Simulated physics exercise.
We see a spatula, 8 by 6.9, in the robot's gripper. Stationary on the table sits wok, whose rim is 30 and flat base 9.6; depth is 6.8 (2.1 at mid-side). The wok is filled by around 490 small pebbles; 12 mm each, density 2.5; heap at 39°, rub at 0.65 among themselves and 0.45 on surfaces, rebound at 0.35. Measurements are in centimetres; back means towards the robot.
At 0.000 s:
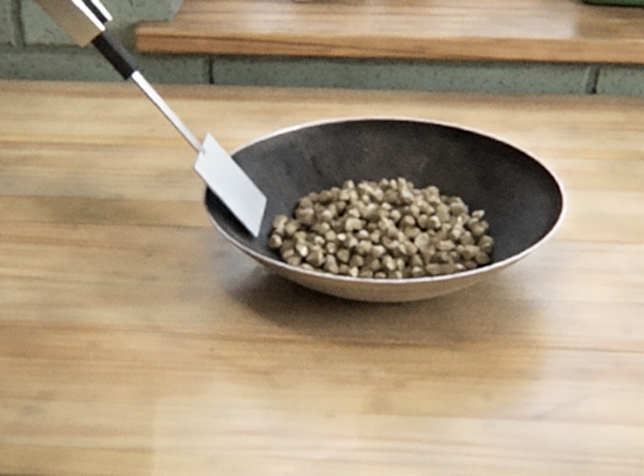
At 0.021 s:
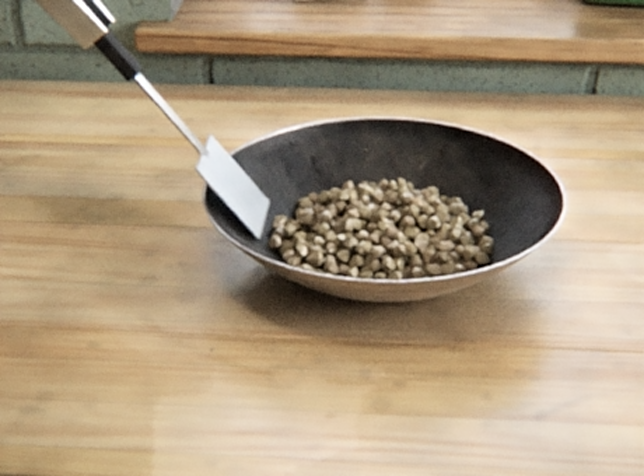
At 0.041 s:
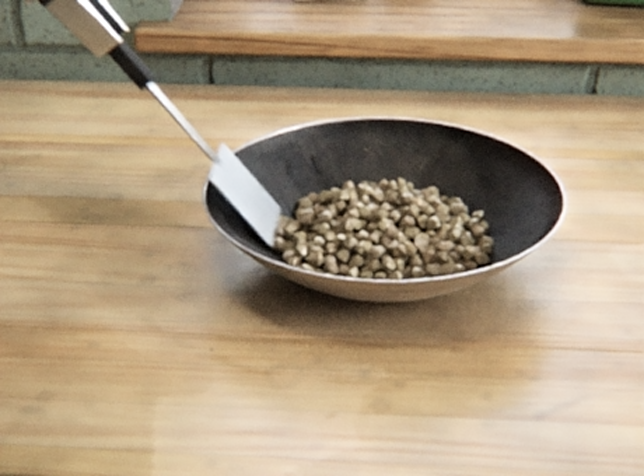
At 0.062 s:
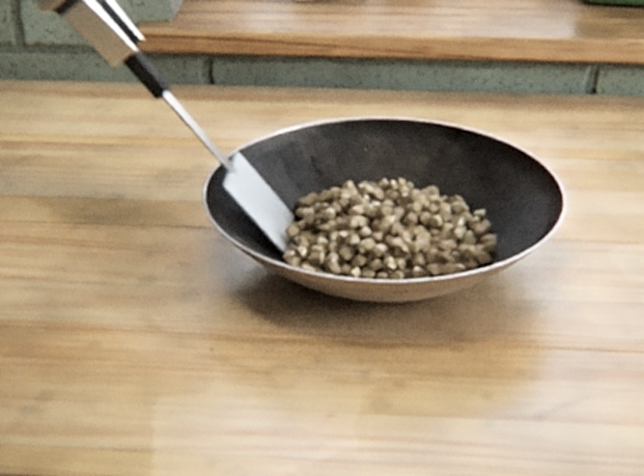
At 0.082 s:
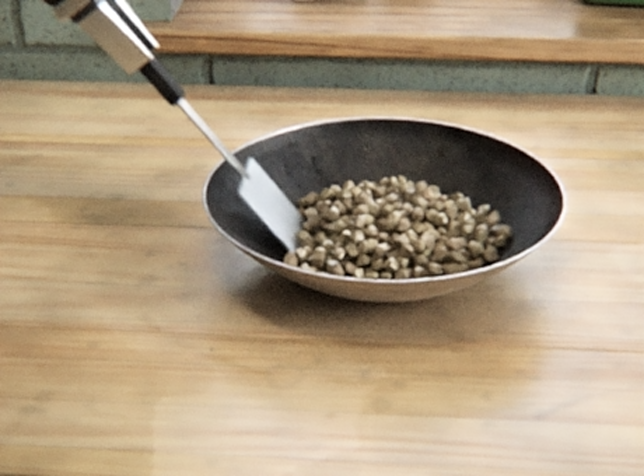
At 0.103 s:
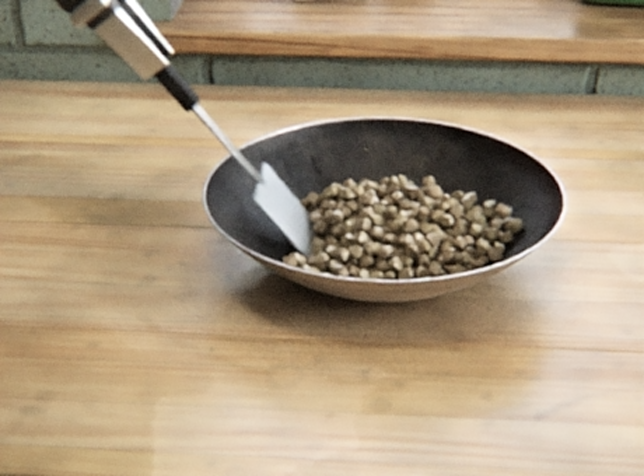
A wide black wok with a pale rim sits on a light wooden table, seen from slightly above, with a green brick wall and a wooden ledge behind. It holds a heap of small brownish pebbles, and at its left side a silver-and-black robot gripper holds a pale, flat spatula. The gripper slides the spatula a short way rightward, pushing the pebbles toward the right side, while the wok and camera stay still.
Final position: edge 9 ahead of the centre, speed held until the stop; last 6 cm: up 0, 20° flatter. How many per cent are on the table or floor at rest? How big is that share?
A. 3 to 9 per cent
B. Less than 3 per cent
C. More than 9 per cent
More than 9 per cent (C).
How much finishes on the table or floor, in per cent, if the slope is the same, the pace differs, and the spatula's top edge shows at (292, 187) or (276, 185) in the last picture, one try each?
Estimates: Near 20 %, near 15 %.
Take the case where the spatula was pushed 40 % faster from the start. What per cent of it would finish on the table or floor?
In that case, around 15 per cent would end on the table or floor.
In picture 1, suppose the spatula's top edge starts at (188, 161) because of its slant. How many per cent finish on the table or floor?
10 percent or so.
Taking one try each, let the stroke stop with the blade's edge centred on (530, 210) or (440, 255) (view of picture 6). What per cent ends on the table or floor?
Roughly 25 and 0 per cent.
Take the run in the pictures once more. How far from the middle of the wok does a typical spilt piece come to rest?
22 cm or so.
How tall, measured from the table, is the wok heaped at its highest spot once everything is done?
Roughly 8.5 centimetres.
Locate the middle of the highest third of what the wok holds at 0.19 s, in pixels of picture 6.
I'd point to about (451, 224).
After 0.19 s, sloping 52°, highest piece 6 above the table; 486 in the wok.
After 0.29 s, sloping 45°, highest piece 8 above the table; 484 in the wok, 2 on the blade or in flight.
After 0.53 s, sloping 32°, highest piece 8 above the table; 428 in the wok, 55 on the table or floor, 3 on the blade or in flight.
After 1.58 s, sloping 32°, highest piece 8 above the table; 428 in the wok, 58 on the table or floor.
In the end, 428 in the wok, 58 on the table or floor. That is 12 % on the table or floor.
